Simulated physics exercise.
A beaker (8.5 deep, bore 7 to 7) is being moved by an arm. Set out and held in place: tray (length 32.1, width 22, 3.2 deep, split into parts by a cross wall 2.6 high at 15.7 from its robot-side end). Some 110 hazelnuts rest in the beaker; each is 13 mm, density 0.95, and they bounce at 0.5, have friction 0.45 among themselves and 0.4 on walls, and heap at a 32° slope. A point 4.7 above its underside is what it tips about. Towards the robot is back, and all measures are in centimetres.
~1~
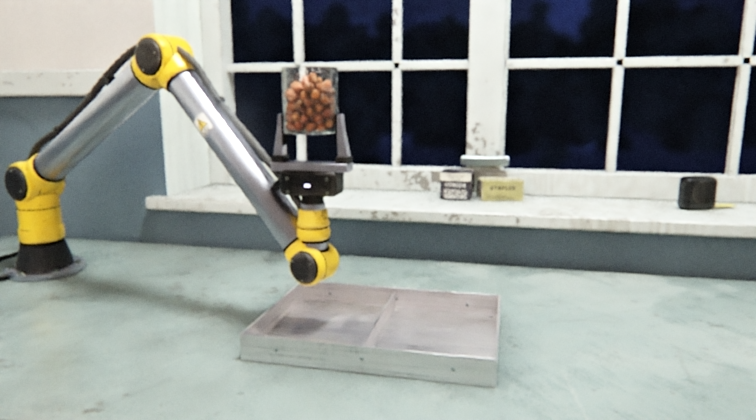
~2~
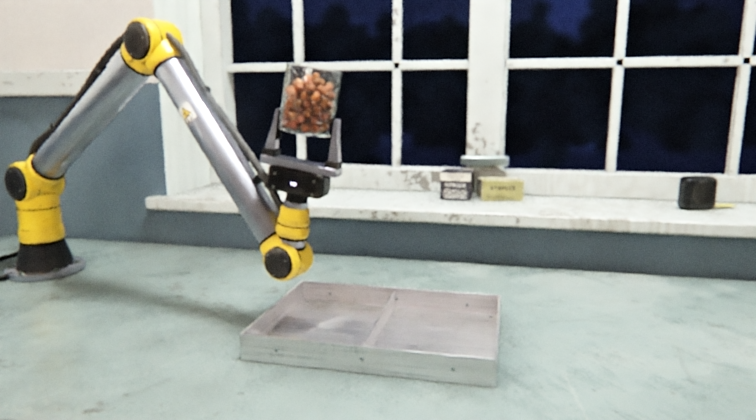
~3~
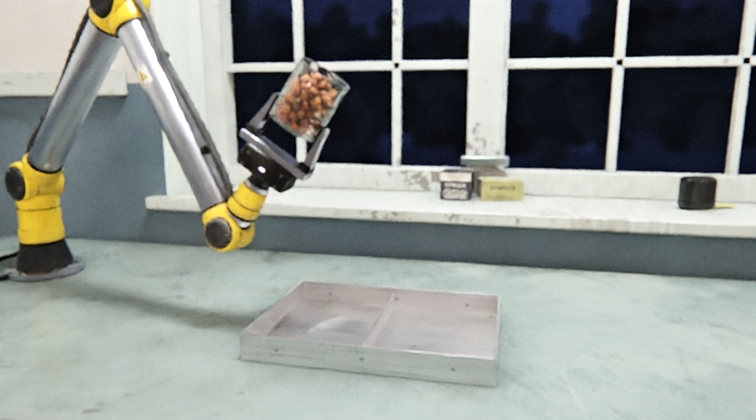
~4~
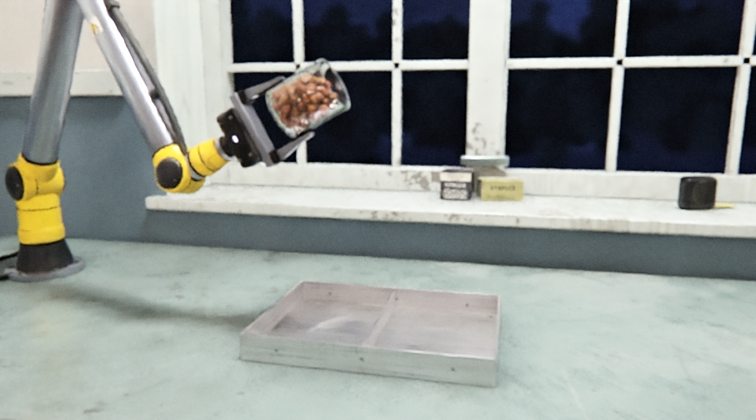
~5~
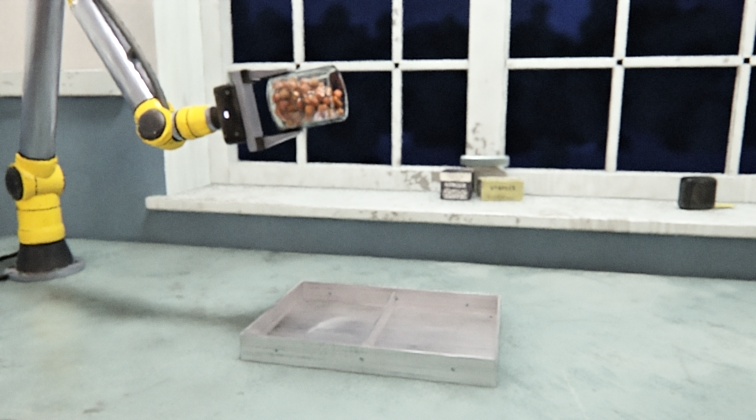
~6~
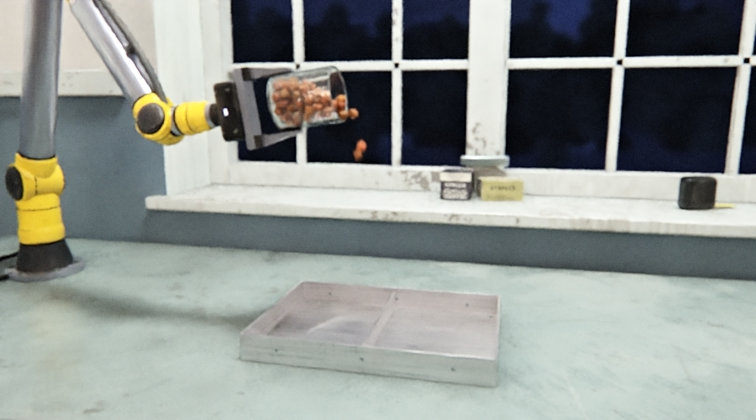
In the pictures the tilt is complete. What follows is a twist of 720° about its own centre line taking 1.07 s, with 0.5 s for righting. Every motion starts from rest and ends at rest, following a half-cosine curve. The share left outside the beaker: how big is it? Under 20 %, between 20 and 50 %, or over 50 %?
Between 20 and 50 %.
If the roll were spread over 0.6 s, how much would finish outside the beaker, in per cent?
It would come to close to 20 per cent.
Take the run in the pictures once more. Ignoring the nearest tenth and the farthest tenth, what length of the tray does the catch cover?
About 22 cm.
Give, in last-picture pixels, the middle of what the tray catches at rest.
Centre point: Close to (416, 330).
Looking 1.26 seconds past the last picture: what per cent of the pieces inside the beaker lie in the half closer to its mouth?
Near 35 per cent lies in the mouth half.
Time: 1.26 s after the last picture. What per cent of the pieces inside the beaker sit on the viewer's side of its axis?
Share noted: Close to 40 per cent.
Then, 0.63 s after the last picture, tipped 81°, highest piece 36 above the table; 90 in the beaker, 8 in the far-side part, 7 in the robot-side part, 5 in flight or on a rim.
Then, 1.26 s after the last picture, tipped 56°, highest piece 34 above the table; 74 in the beaker, 19 in the far-side part, 15 in the robot-side part, 2 in flight or on a rim.
Then, 1.77 s after the last picture, upright, highest piece 36 above the table; 74 in the beaker, 21 in the far-side part, 15 in the robot-side part.
Then, 2.47 s after the last picture, upright, highest piece 36 above the table; 74 in the beaker, 21 in the far-side part, 15 in the robot-side part.
Final count, 74 in the beaker, 21 in the far-side part, 15 in the robot-side part. That is 33 % outside the beaker.
